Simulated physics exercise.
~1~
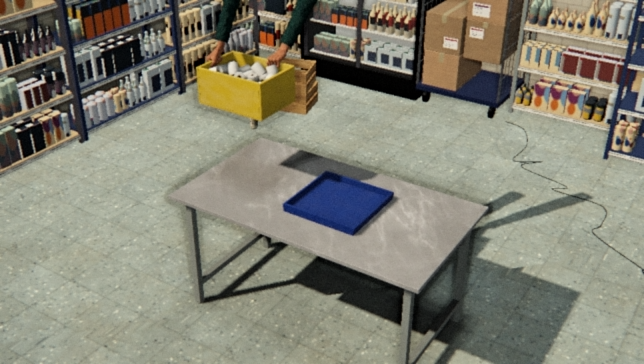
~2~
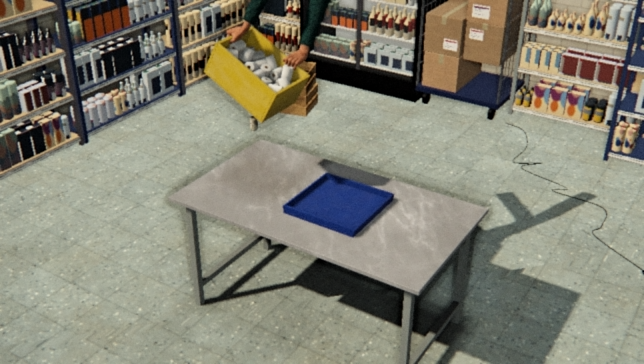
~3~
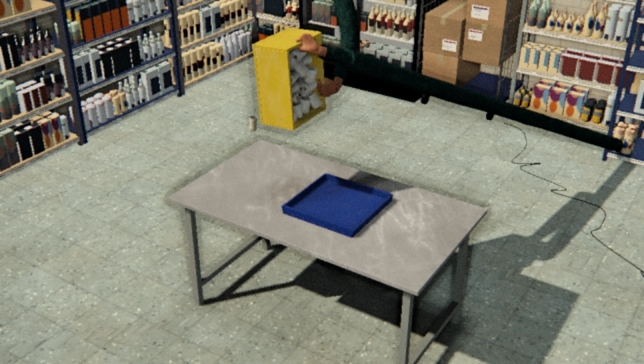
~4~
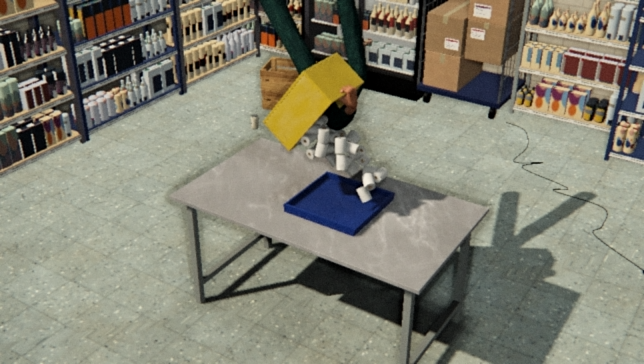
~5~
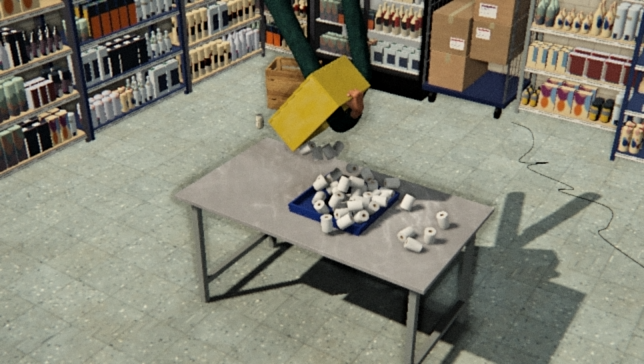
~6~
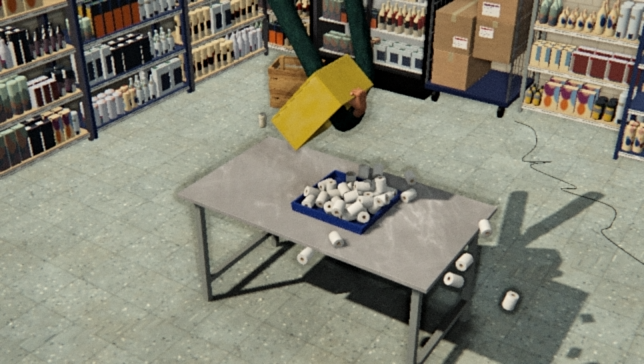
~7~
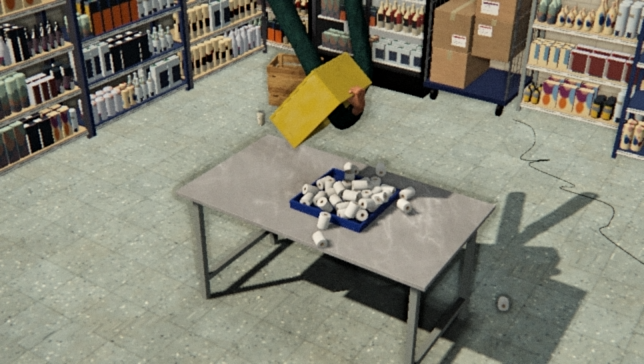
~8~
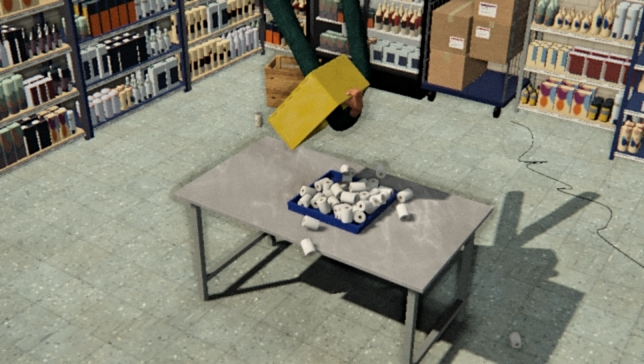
A person tips a yellow box, pouring white rolls into a blue tray, some spilling outside.
